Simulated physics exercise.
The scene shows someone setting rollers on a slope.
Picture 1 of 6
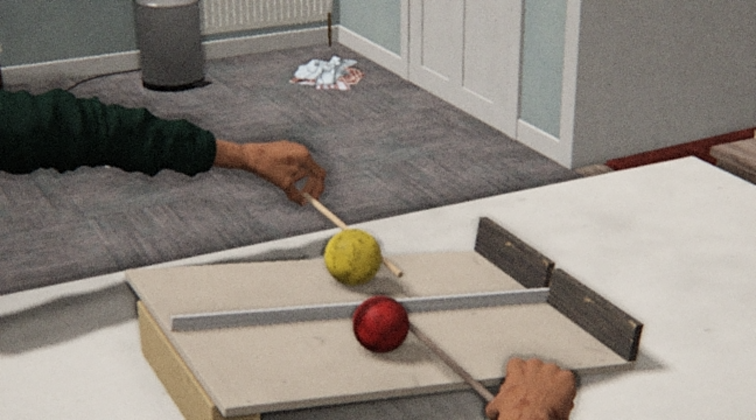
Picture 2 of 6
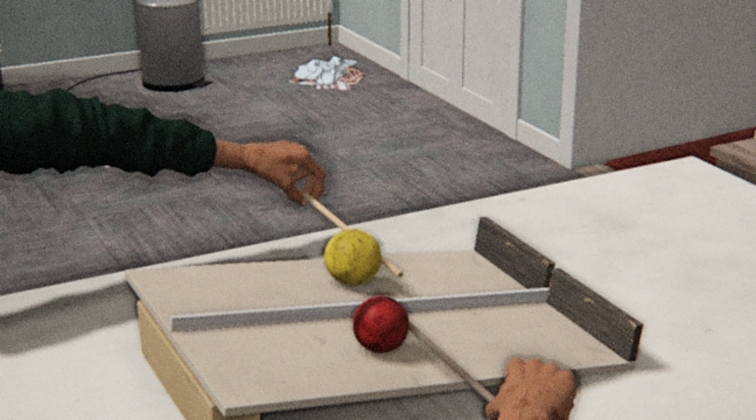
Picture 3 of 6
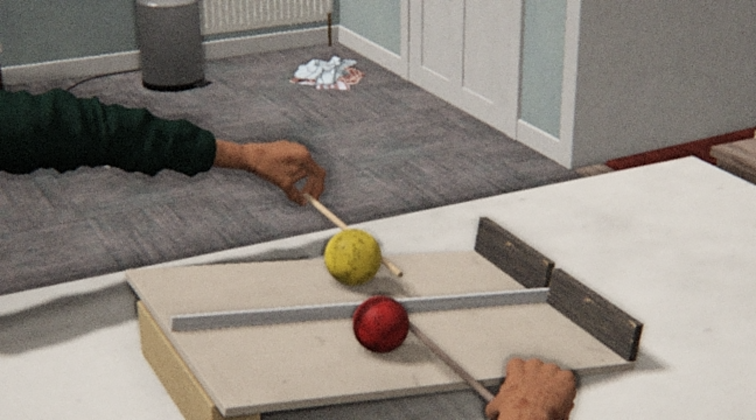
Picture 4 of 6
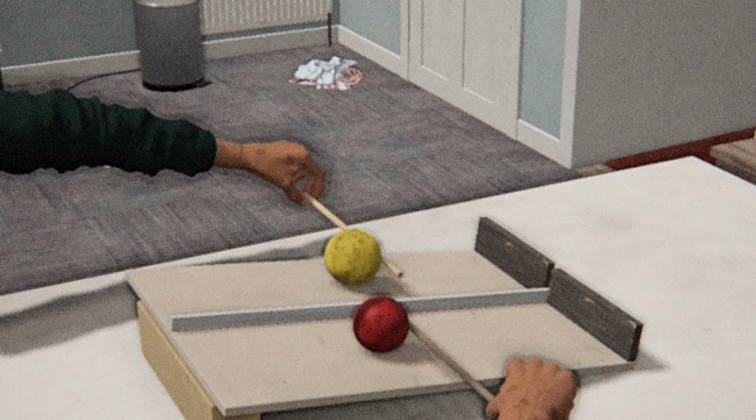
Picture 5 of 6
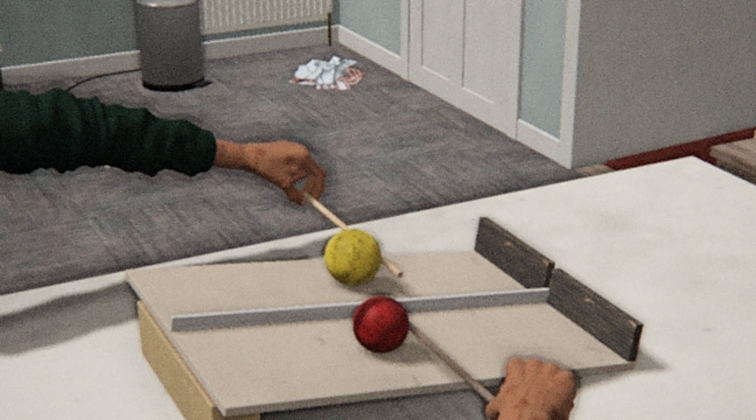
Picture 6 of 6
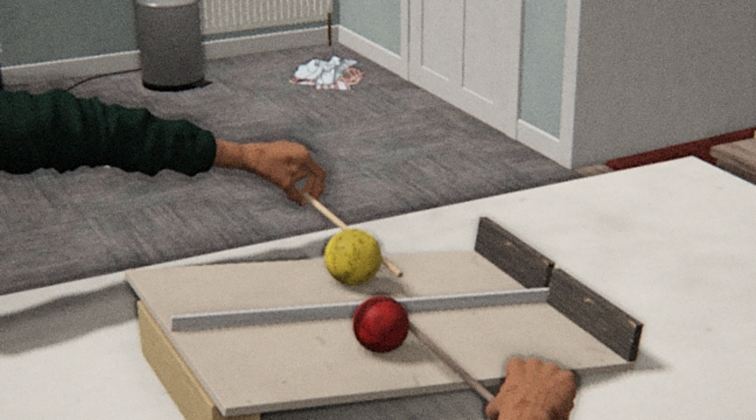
A yellow ball and a red ball sat on a sloped board, one on each side of a thin divider, while two hands kept them back with sticks, and nothing visibly moved.
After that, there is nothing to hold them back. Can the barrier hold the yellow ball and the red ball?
As I see it, the yellow ball will be retained by the strip, the red ball will be retained by the strip.
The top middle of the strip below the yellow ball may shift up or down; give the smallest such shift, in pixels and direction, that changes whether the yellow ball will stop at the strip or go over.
Shift: 24 px, direction down.
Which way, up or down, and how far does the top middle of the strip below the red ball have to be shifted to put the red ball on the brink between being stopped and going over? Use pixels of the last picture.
Down by 24 pixels.
Then, 0.52 s on from there, yellow ball rolling on the board near (425, 254); red ball rolling on the board near (460, 319).
In the end, the yellow ball stops on the board, near (488, 251); the red ball stops on the board, near (568, 310).
